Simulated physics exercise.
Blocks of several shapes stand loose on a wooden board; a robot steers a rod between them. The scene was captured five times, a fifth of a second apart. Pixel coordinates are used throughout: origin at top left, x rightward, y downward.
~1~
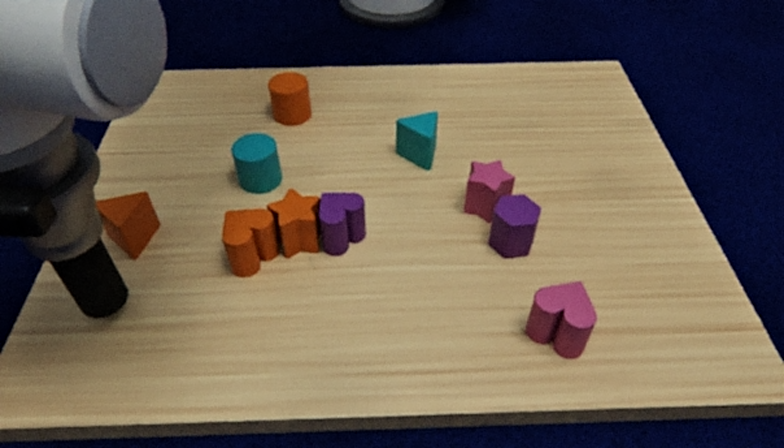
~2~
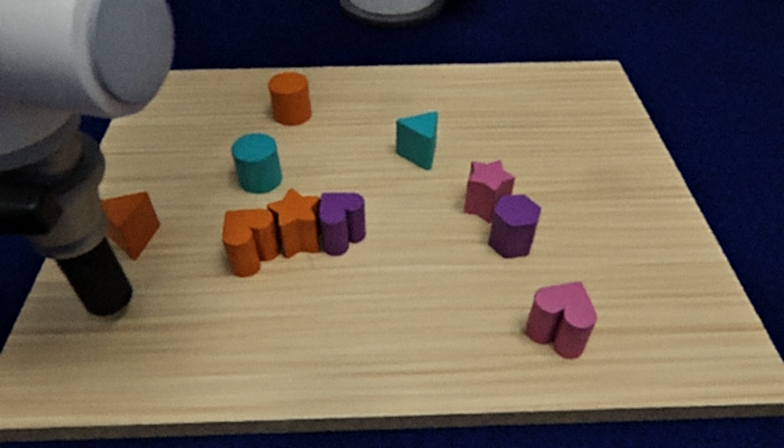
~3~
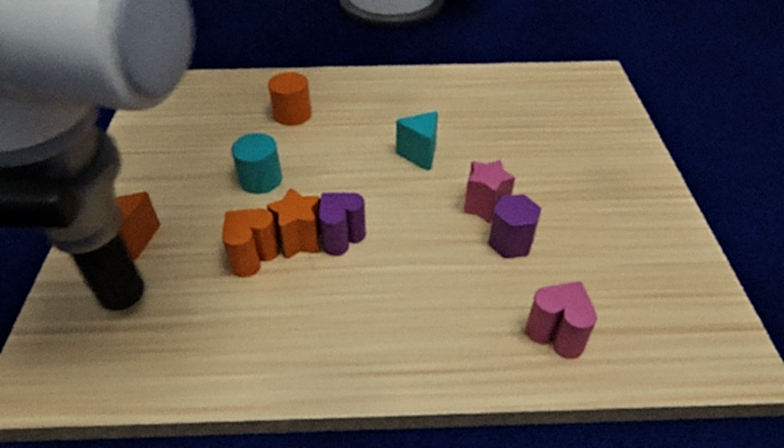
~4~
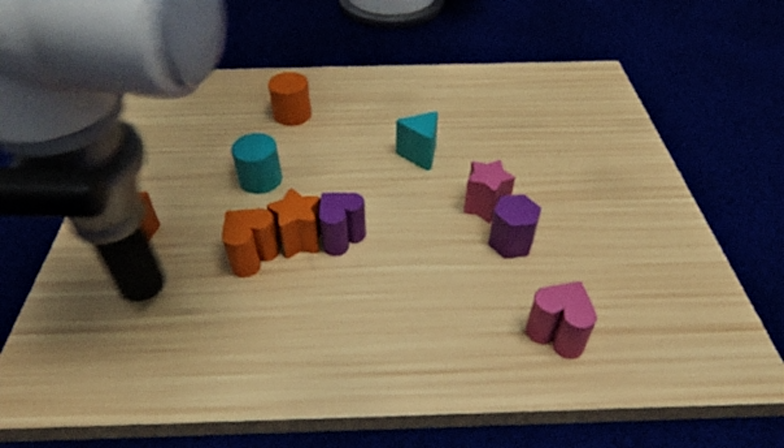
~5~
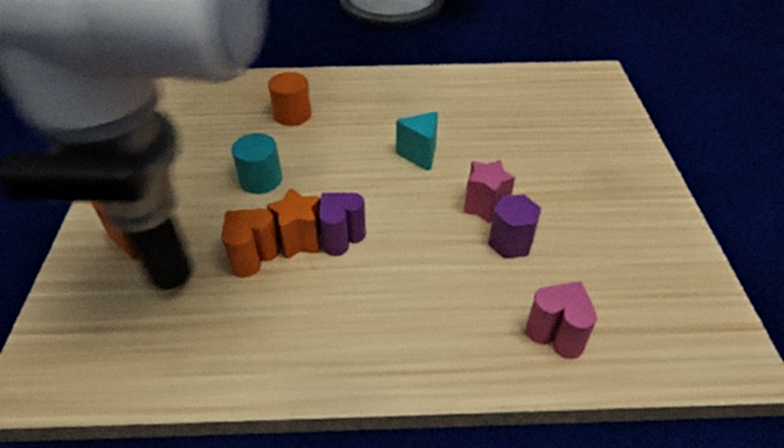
A robot arm's black rod moved slowly right across the wooden board, passing in front of an orange triangular block and nearing the orange heart, while all the colourful blocks stayed still.
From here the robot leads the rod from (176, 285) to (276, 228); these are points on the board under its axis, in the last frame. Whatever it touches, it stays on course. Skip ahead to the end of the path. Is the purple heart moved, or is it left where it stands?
The block you're asking about gets moved.
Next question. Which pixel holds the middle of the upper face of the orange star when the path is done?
Put as a pixel place, it's (357, 189).
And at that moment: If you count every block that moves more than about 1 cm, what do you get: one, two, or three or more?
My forecast: 3 or more.
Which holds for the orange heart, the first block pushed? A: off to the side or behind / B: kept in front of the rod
The answer is B.
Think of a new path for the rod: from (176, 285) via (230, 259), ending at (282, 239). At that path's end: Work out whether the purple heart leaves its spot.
That block is going to get moved.
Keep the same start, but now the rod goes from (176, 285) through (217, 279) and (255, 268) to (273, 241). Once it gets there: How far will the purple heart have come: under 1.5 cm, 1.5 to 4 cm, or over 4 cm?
Within 1.5 cm.
On the path given first. One third of the way, rod (207, 252); nothing pushed yet.
Two thirds of the way, rod (243, 232); orange heart (280, 209); orange star (325, 196); purple heart (365, 202), turned 20° clockwise.
At the end, rod (274, 216); orange heart (311, 195), turned 15° clockwise; turquoise disc not moved; orange star (357, 189), turned 20° clockwise; purple heart (394, 200), turned 30° clockwise.
